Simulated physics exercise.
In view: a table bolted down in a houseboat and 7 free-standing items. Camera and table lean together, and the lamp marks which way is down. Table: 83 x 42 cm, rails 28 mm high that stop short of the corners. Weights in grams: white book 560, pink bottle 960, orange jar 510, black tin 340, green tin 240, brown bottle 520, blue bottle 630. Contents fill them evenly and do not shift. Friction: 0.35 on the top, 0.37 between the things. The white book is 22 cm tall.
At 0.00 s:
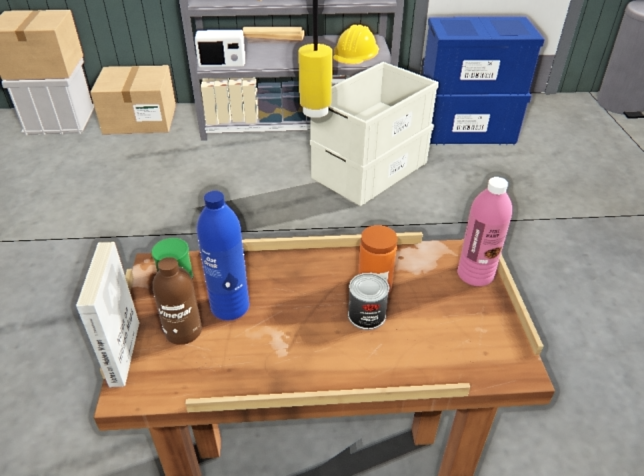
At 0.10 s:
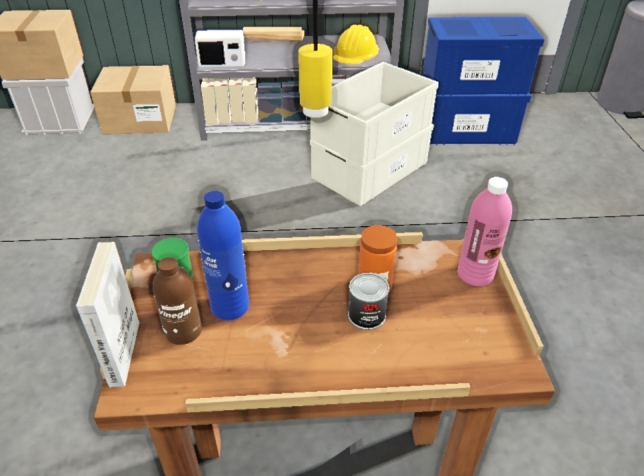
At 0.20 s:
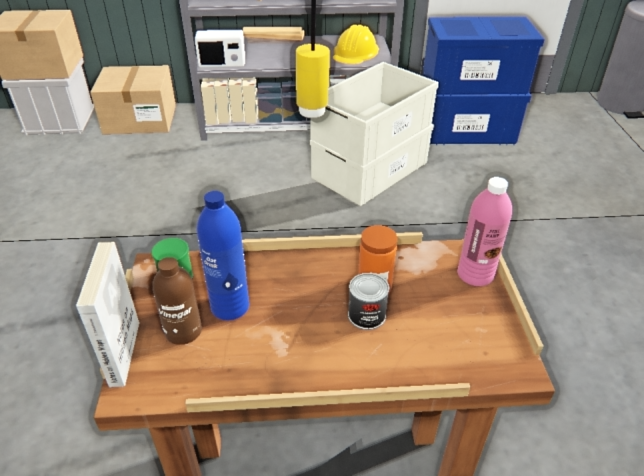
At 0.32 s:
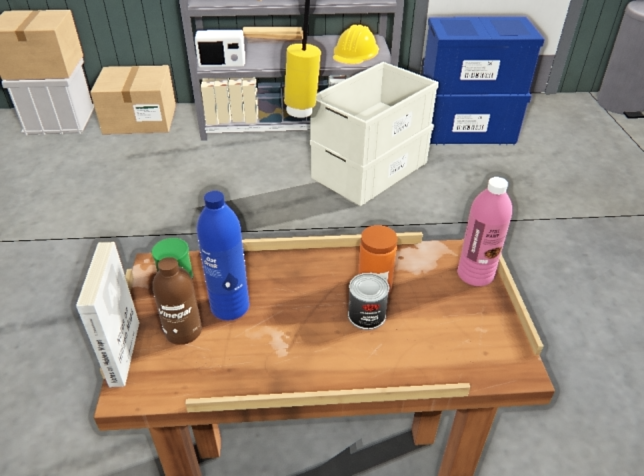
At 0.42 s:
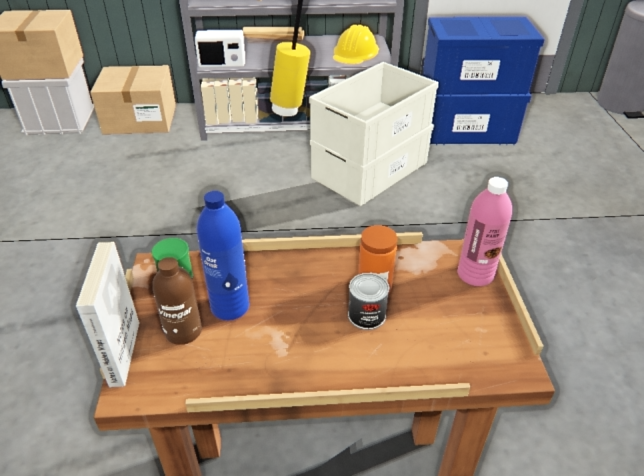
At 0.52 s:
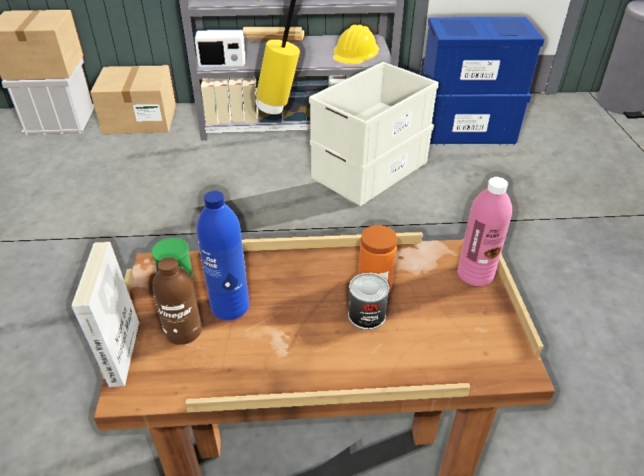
A yellow cylinder hanging above a wooden table hangs straight at first, then swings gradually to the left, while the white book, bottles, jar and tins on the railed tabletop stay in place in a storage area.
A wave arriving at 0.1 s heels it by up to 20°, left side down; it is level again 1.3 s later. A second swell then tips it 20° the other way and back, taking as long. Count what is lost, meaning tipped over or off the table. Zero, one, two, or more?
Tipped or gone: Exactly two.
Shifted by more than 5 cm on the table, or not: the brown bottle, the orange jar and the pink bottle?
The brown bottle holds its spot; the orange jar stays put; the pink bottle keeps its place.
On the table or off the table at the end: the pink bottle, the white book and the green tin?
The pink bottle is still on the table; the white book finishes off the table; the green tin is still on the table.
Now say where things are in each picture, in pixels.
In the first frame, boat level; white book (112, 316); pink bottle (486, 231).
In the second frame, boat level; brown bottle (176, 299).
In the third frame, heel 1°, left side down; blue bottle (223, 256); orange jar (377, 263).
In the fourth frame, heel 5°, left side down; black tin (368, 301).
In the fifth frame, heel 10°, left side down; brown bottle (176, 299); blue bottle (223, 256).
In the sixth frame, heel 14°, left side down; white book (110, 316); pink bottle (486, 231).
After 0.82 s, heel 19°, left side down; white book now off the table.
After 1.12 s, heel 8°, left side down; blue bottle 25° off its base.
After 1.32 s, heel 1°, left side down; blue bottle 64° off its base; green tin moved 2 cm.
After 1.92 s, heel 18°, right side down; blue bottle on its side; green tin moved 3 cm.
In the end (3.2 s), off the table, white book; toppled on the table, blue bottle; the other 5 under 5 cm from the start. In the last view, pink bottle near (486, 231).
